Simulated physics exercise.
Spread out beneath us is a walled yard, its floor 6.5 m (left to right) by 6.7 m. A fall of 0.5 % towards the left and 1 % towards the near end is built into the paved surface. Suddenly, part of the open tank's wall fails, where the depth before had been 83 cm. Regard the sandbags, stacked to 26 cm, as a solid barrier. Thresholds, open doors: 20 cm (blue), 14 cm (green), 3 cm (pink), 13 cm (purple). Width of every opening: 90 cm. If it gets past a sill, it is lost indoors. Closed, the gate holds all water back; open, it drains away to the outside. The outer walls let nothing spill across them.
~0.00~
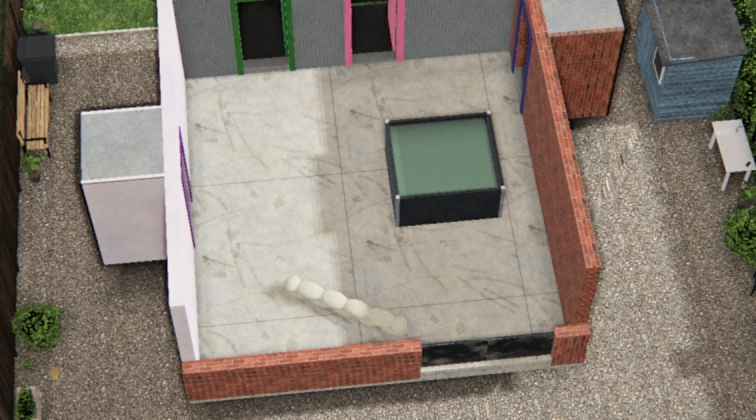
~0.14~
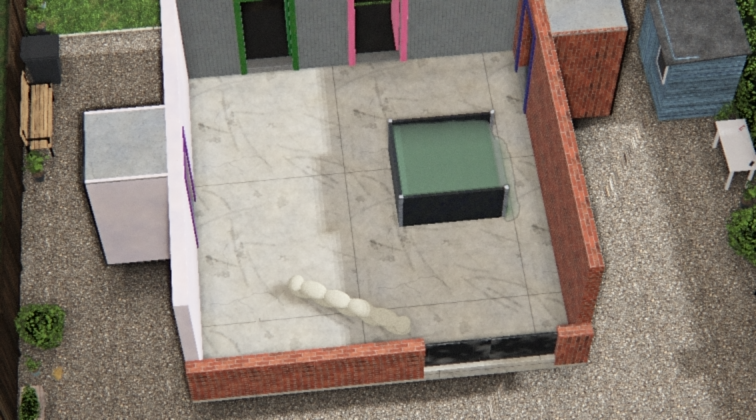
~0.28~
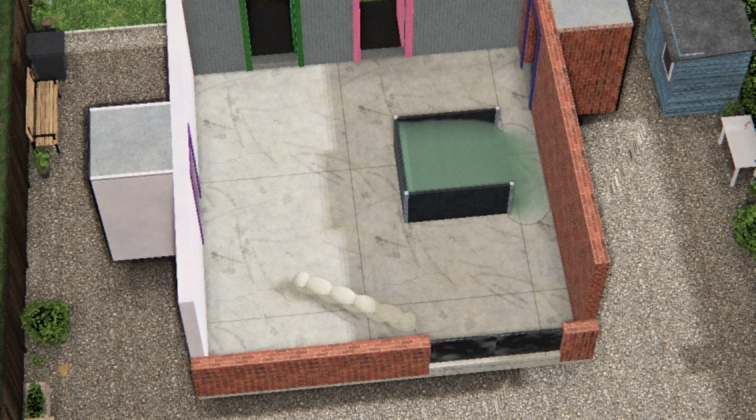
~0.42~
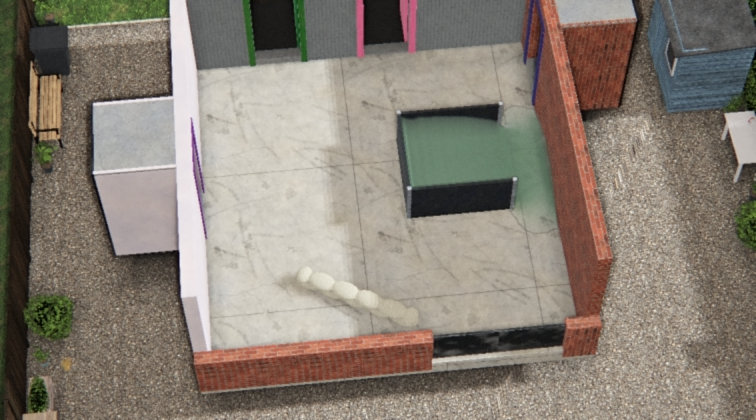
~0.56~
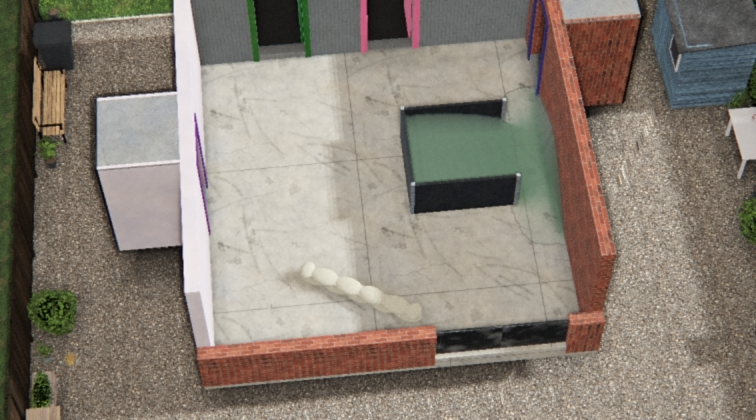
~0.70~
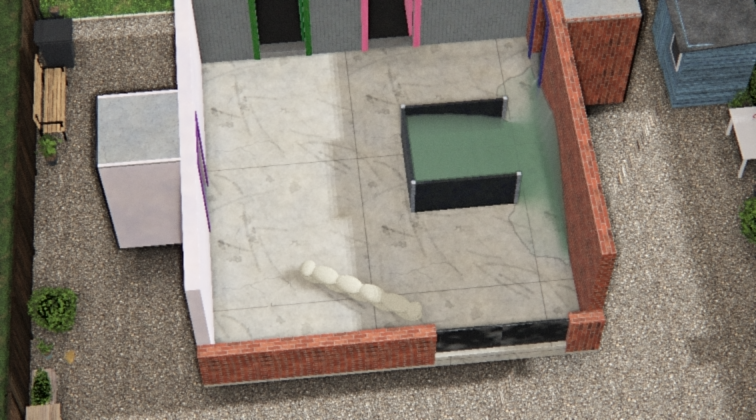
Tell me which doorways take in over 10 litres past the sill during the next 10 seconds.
In order: At the blue door the amount let in will fall short of the limit. At the green door the amount let in will fall short of the limit. At the pink door the amount let in will top the limit. At the purple door the amount let in will fall short of the limit.
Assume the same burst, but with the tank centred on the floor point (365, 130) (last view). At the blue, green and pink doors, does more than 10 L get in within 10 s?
Blue gets more than that, green gets no more than that, pink gets more than that.
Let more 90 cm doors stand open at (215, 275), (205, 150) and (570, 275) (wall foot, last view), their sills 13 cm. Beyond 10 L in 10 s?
Check each in turn: The first fails, the second fails, the third fails.
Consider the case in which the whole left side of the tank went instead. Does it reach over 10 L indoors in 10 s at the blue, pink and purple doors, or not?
Note: Blue short of the mark, pink short of the mark, purple beyond the mark.
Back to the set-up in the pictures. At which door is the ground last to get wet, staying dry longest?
That would be the purple door, last of all.
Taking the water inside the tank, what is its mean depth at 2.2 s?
It averages close to 28 centimetres.
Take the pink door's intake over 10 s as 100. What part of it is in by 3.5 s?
About 50 per cent.
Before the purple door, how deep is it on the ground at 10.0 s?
7.0 cm or so.
After 1.4 s water covers 20 % of the floor and is deepest (54 cm) near (545, 171); blue door 16 cm at the sill, 1 L in, green door not reached, pink door not reached, purple door not reached.
After 2.2 s water covers 30 % of the floor and is deepest (40 cm) near (576, 332); blue door 14 cm at the sill, 1 L in, green door not reached, pink door 8 cm at the sill, 0 L in, purple door not reached.
After 3.5 s water covers 60 % of the floor and is deepest (26 cm) near (420, 319); blue door 12 cm at the sill, 2 L in, green door 4 cm at the sill, 0 L in, pink door 7 cm at the sill, 14 L in, purple door not reached.
After 6.0 s water covers 90 % of the floor and is deepest (18 cm) near (220, 240); blue door 8 cm at the sill, 3 L in, green door 2 cm at the sill, 0 L in, pink door 4 cm at the sill, 24 L in, purple door 10 cm at the sill, 1 L in.
After 10.0 s water covers 95 % of the floor and is deepest (14 cm) near (223, 283); blue door 5 cm at the sill, 3 L in, green door 2 cm at the sill, 0 L in, pink door 2 cm at the sill, 28 L in, purple door 7 cm at the sill, 4 L in.
